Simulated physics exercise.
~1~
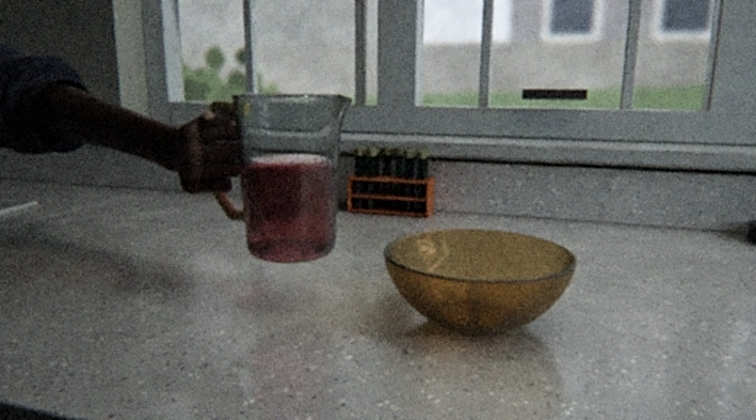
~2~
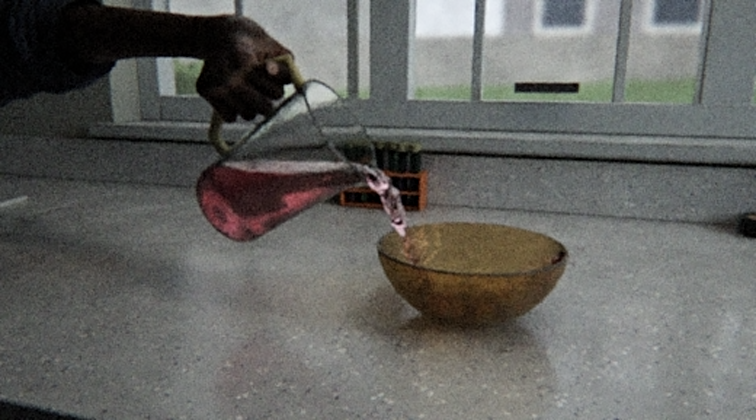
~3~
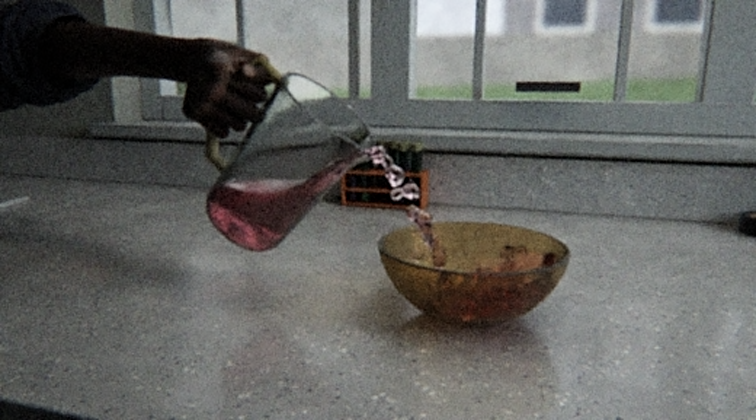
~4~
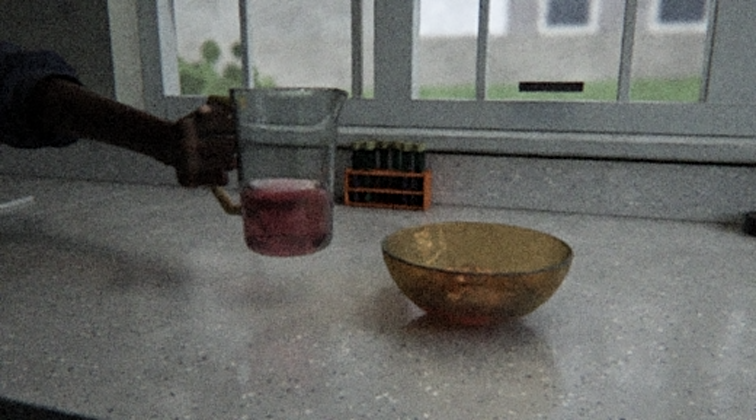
A hand tips a glass jug twice, pouring pink liquid into an amber bowl, then levels it.
